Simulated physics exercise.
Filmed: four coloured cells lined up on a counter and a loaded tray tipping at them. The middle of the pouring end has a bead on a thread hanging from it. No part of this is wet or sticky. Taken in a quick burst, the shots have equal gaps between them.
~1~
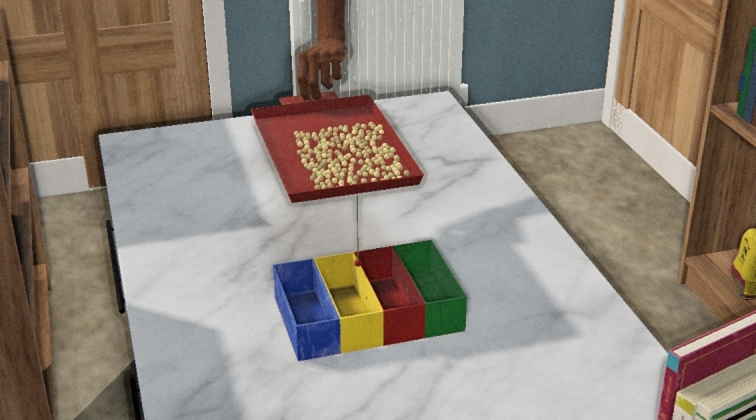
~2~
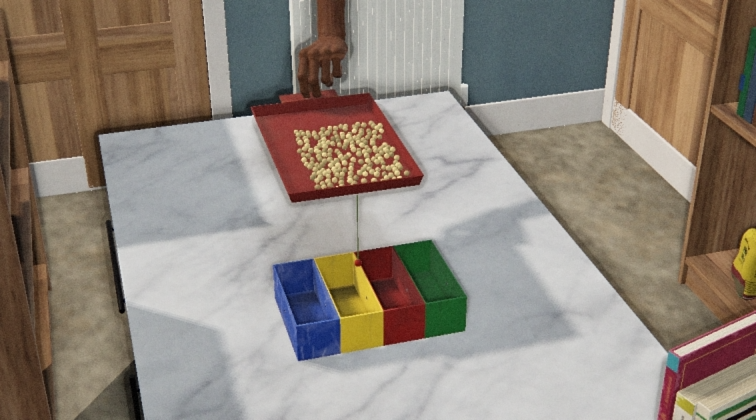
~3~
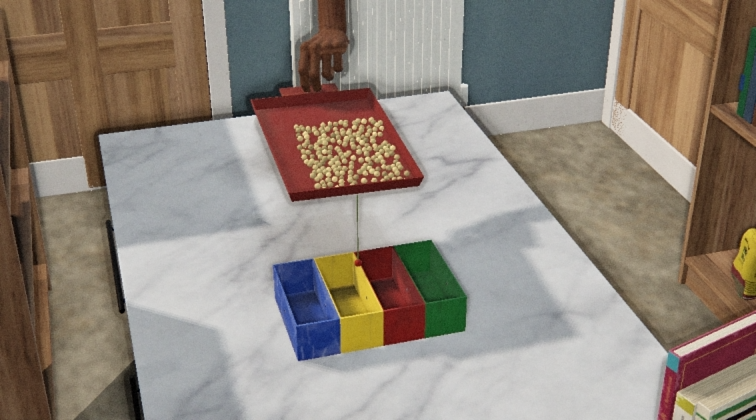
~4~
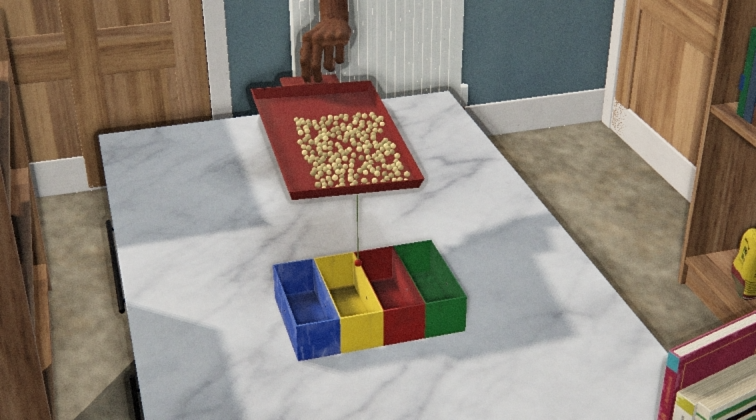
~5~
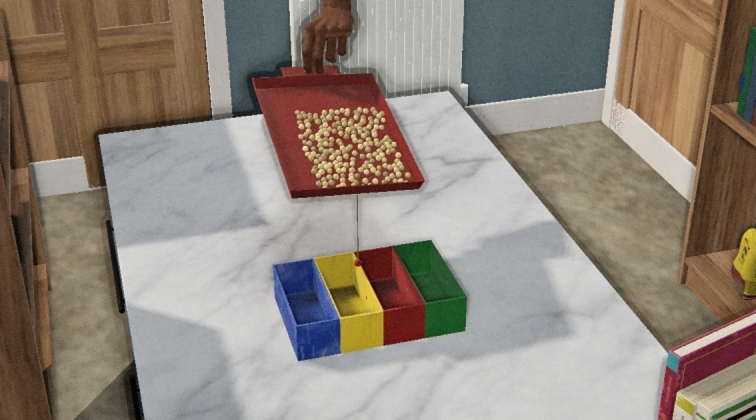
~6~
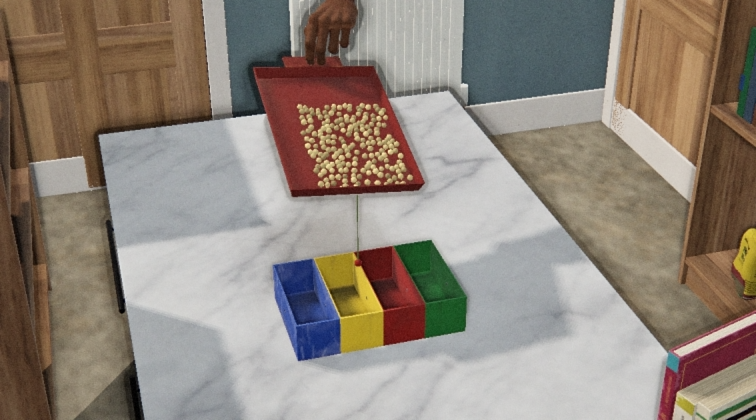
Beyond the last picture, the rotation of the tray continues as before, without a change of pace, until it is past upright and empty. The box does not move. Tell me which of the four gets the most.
The green cell gets the most.
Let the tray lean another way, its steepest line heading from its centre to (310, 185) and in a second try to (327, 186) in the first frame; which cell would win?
Try 1 - blue; try 2 - that blue cell.
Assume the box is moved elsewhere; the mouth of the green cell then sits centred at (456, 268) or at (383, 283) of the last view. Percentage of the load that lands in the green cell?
First some 10, then 10 per cent.
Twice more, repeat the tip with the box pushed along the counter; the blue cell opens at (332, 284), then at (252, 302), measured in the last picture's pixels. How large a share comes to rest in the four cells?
Result, in turn: 100 %, 10 %.
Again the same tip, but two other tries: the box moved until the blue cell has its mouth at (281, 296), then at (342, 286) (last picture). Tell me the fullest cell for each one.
The first placing favours the cell in green, while the second favours that red cell.
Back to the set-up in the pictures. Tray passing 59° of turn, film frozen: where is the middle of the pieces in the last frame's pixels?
Near (392, 173).
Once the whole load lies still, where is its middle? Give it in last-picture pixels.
Somewhere around (429, 304) in the last picture.
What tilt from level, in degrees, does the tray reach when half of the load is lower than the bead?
90 degrees.
Soon after the last picture, tray tipped steeply; nearly all on the tray; a stray few in the green cell; a stray few falling or outside the box.
A little later, tray tipped right over; a small part on the tray; about two thirds in the green cell; about a quarter in the red cell; a small part falling or outside the box.
Later still, tray tipped past a quarter turn; most in the green cell; about a quarter in the red cell; a stray few falling or outside the box.
At rest, tray tipped past a quarter turn; most in the green cell; about a quarter in the red cell; none in the blue cell; none in the yellow cell; a stray few outside the box.
